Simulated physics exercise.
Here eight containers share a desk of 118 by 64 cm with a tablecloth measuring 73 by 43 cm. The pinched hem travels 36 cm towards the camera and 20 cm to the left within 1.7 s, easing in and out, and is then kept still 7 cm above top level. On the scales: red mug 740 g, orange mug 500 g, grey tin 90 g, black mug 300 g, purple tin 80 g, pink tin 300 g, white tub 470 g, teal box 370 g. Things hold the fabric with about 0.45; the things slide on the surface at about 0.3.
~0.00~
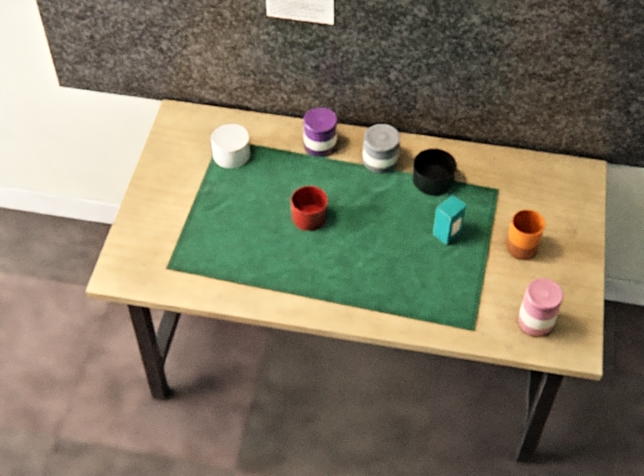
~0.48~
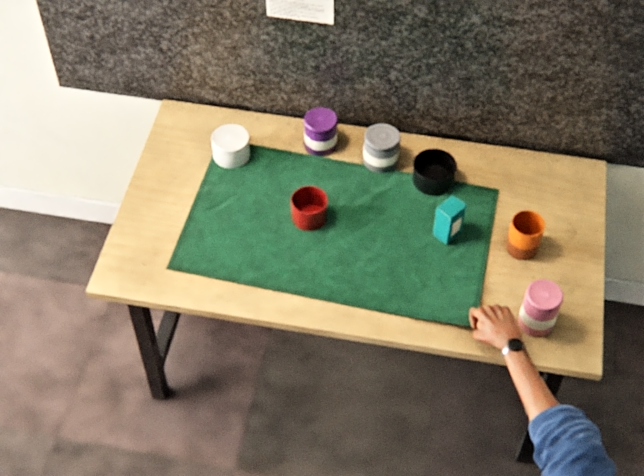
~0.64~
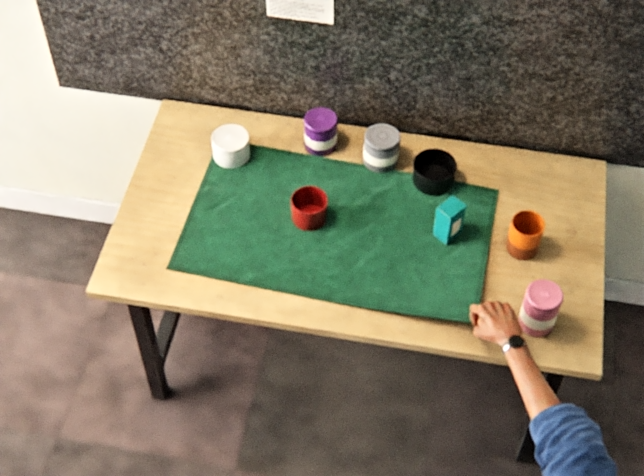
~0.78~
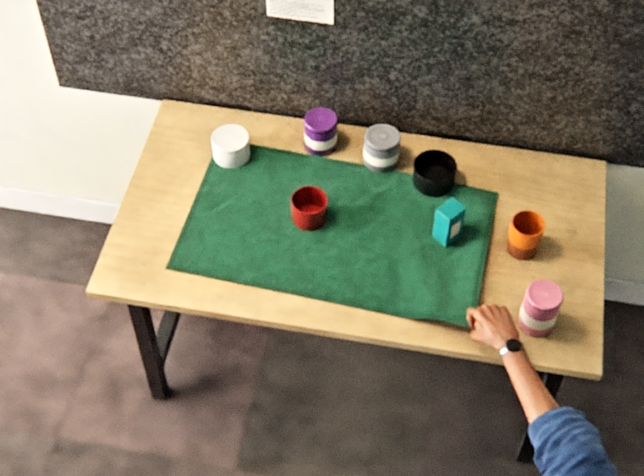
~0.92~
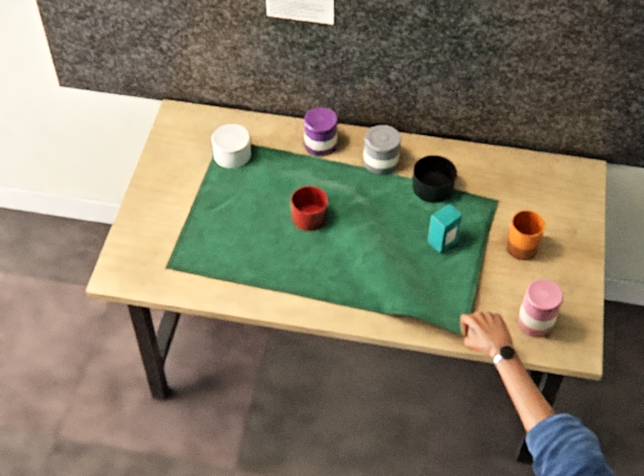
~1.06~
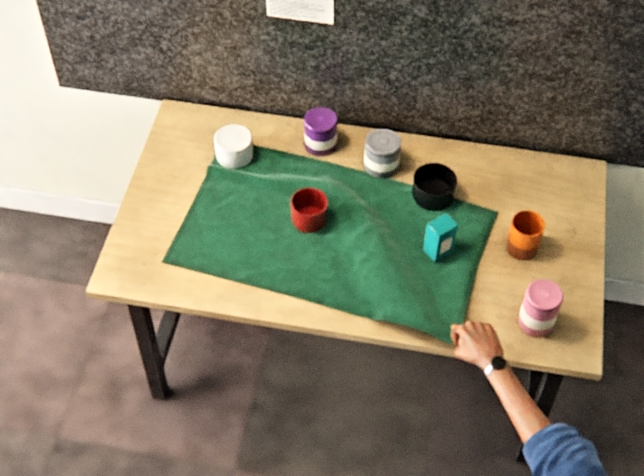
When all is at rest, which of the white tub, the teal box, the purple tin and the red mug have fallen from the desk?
The white tub remains up there, the teal box drops off, the purple tin stays on, the red mug keeps to the top.
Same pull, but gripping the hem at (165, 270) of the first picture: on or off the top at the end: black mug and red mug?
In that case: Black mug stays on, red mug goes over.
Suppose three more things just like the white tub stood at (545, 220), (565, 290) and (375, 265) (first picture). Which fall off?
In that order: Stays on, stays on, drops off.
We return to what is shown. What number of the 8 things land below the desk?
1 of them.
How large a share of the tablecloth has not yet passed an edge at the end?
About 60 per cent.
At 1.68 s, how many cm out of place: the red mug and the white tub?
About: Red mug 10 cm, white tub 8 cm.
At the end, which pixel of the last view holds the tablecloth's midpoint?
Around (319, 302).
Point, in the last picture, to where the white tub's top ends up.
Around (283, 170).
At 1.4 s, 95 % of the tablecloth is still over the top; teal box 16 cm off its start, red mug 4 cm off its start, white tub 4 cm off its start.
At 1.7 s, 85 % of the tablecloth is still over the top; teal box 27 cm off its start, red mug 11 cm off its start, white tub 8 cm off its start.
At 2.0 s, 70 % of the tablecloth is still over the top; teal box 39 cm off its start at (399, 360), red mug 18 cm off its start at (297, 261), white tub 13 cm off its start at (273, 160).
At 2.3 s, 60 % of the tablecloth is still over the top; teal box over the edge, red mug 23 cm off its start, white tub 17 cm off its start.
At 3.9 s, 60 % of the tablecloth is still over the top; teal box over the edge, red mug 23 cm off its start at (293, 277), white tub 17 cm off its start at (283, 170), purple tin 0 cm off its start at (321, 119).
